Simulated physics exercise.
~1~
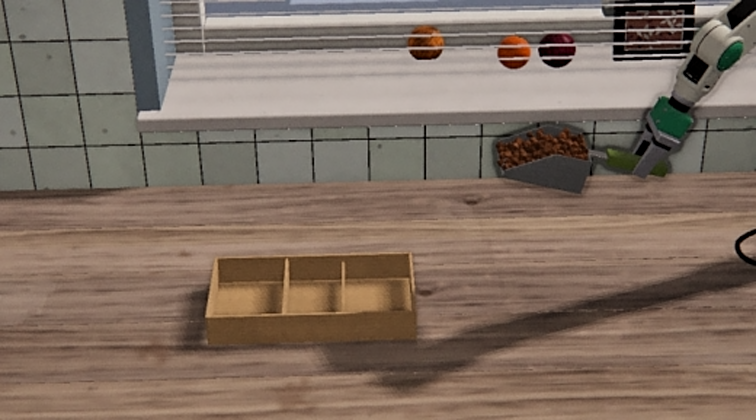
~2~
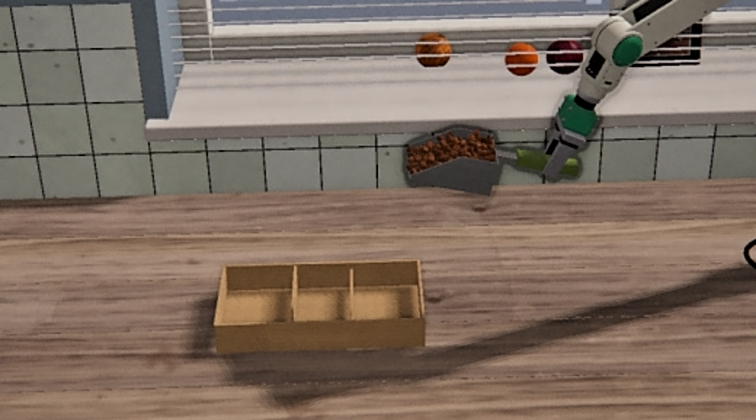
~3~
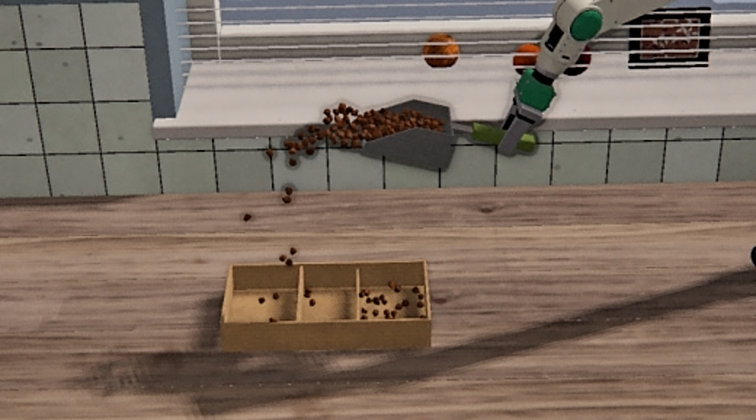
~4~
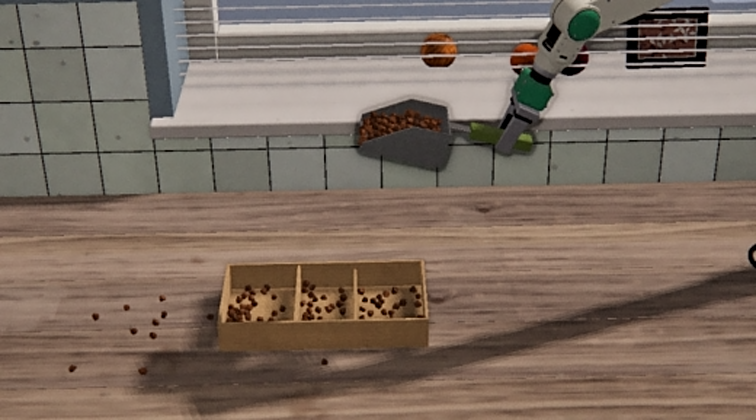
At the start, a white and green robot arm at the right holds a grey scoop heaped with small brown pellets, above and to the right of a three-part wooden box on a wooden table. The arm carries the scoop left, towards the box. It then moves farther left and a little higher, and pellets spill from the scoop's open front, landing in the box below. The arm stops with some pellets still in the scoop. Finally, pellets lie scattered in all three compartments, with a few on the table, mostly left of the box.
